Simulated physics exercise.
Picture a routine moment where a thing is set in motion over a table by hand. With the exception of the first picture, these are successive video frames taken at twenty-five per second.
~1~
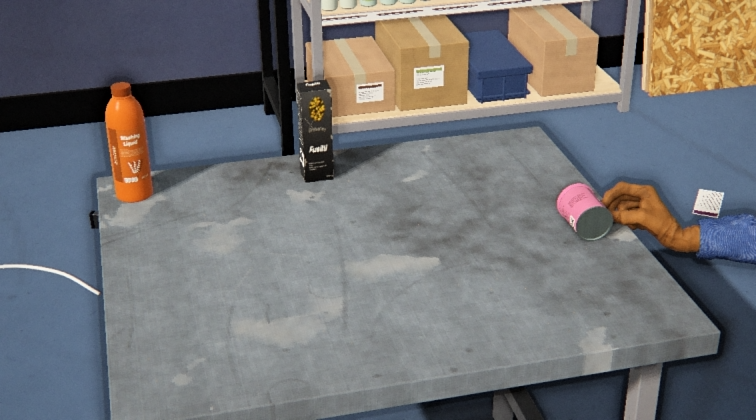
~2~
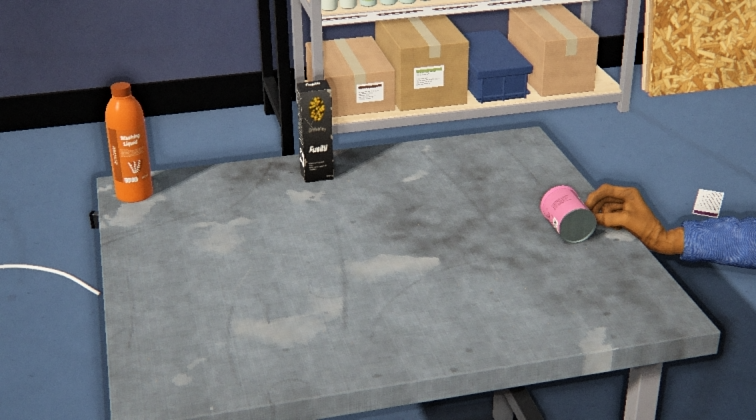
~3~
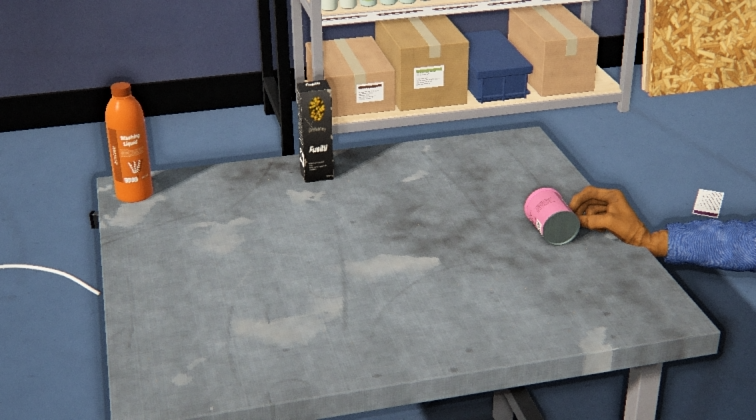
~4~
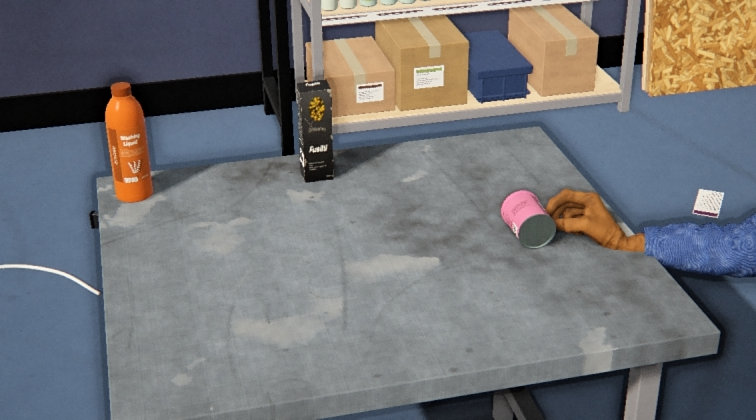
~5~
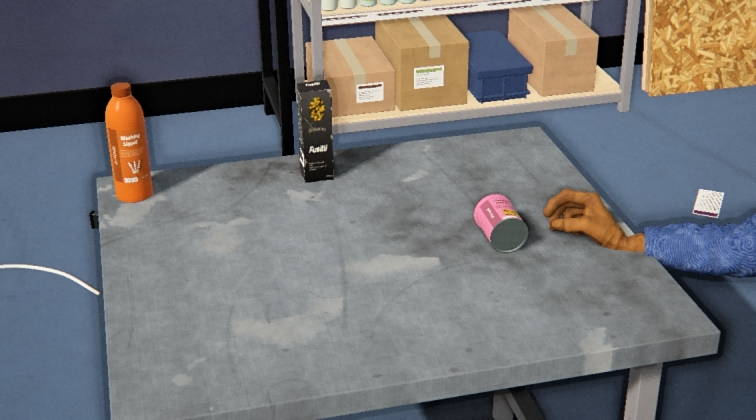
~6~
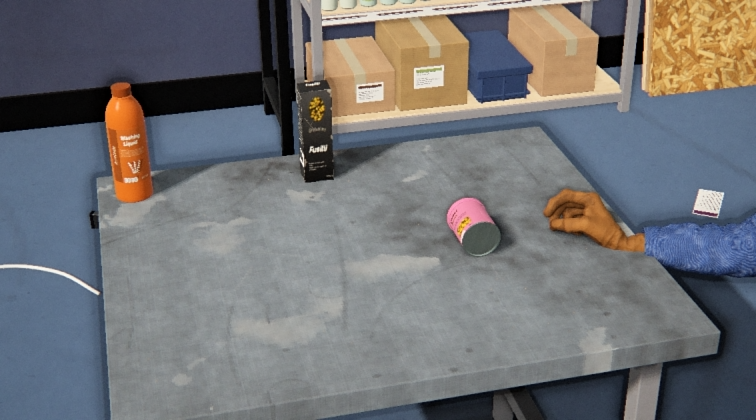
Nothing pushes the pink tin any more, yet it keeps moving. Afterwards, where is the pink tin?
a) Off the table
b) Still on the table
a, off the table.
Then, 0.40 s later than the last frame, pink tin moved well along near (197, 264).
Then, 0.80 s later than the last frame, pink tin now off the table.
When it is over, off the table, pink tin.
